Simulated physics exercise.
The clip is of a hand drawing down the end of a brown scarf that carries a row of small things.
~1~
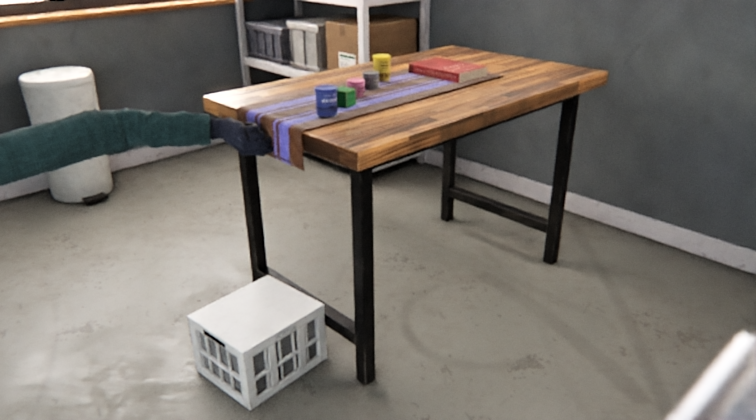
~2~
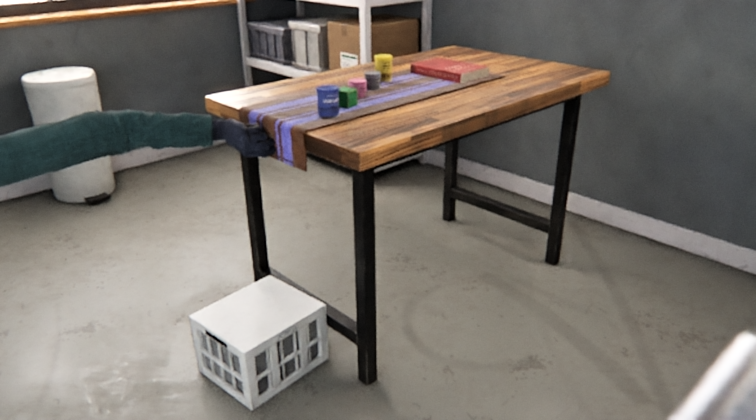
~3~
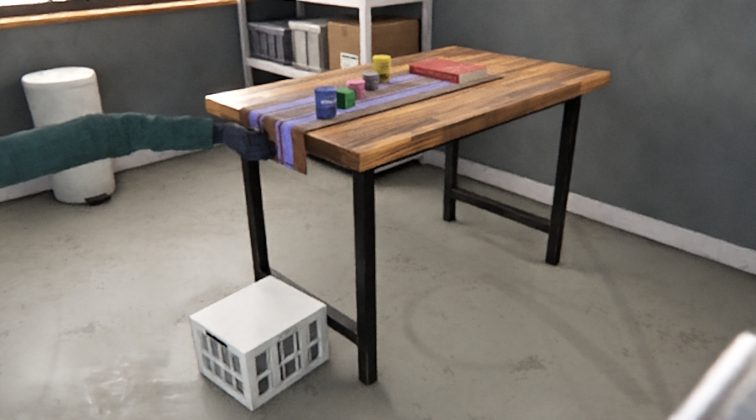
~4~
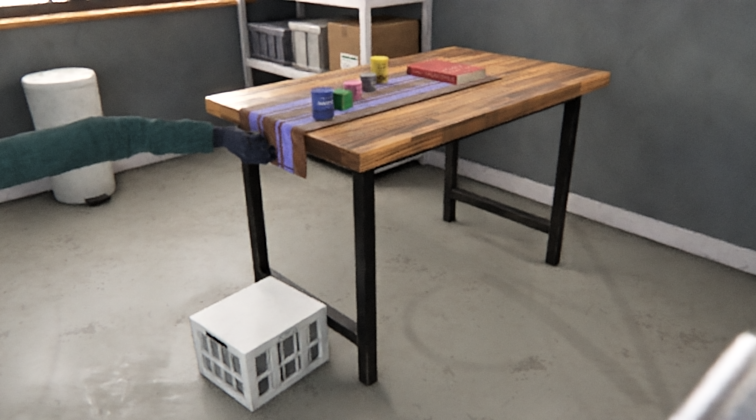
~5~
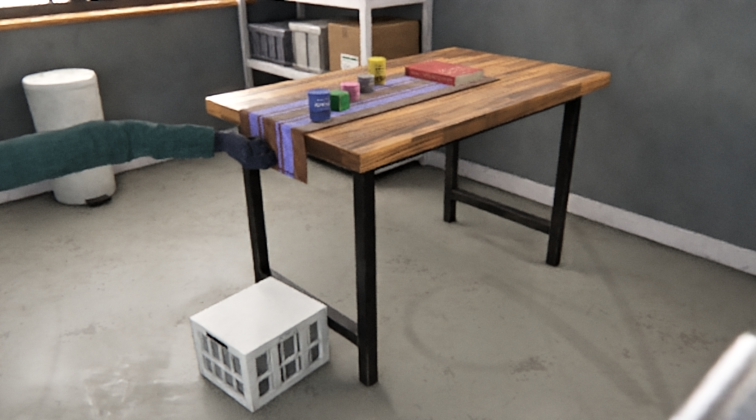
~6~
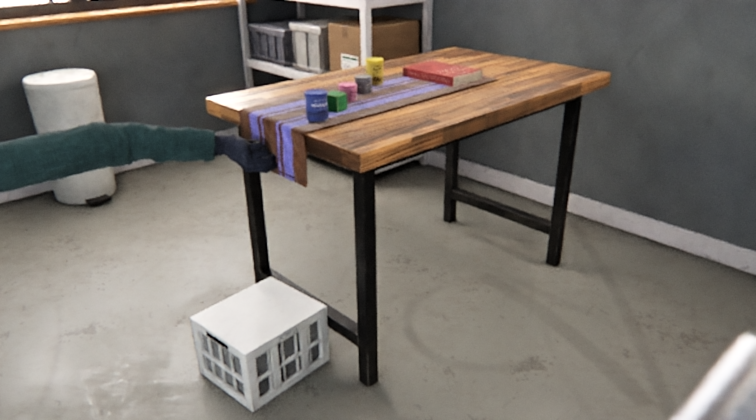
The footage shows a dark-gloved hand in a green sleeve slowly drawing down the end of a brown and purple scarf at a wooden table's edge, as the small cans, cube and pots on it shift slightly left.
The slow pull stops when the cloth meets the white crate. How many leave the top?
It carries off four.
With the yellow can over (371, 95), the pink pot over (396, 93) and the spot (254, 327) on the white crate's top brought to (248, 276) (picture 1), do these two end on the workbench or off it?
The yellow can does not fall; the pink pot keeps its place on top.
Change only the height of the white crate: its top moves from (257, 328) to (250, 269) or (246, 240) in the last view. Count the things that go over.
It would be 2 and 1.
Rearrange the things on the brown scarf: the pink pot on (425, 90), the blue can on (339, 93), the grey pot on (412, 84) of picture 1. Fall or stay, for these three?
The pink pot keeps its place on top; the blue can is carried off; the grey pot remains up.
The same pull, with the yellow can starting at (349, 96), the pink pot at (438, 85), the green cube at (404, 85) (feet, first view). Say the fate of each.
The yellow can tumbles off, the pink pot remains up, the green cube keeps its place on top.
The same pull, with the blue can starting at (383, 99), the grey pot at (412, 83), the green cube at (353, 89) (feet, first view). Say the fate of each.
The blue can goes over; the grey pot remains up; the green cube falls.
Soon after, hem near (277, 212); blue can gone.
Then, hem near (278, 251); blue can and green cube gone.
Further on, hem near (280, 288); blue can, green cube and pink pot gone.
At rest, hem on the crate; blue can, green cube, pink pot and grey pot gone. The answer is four.
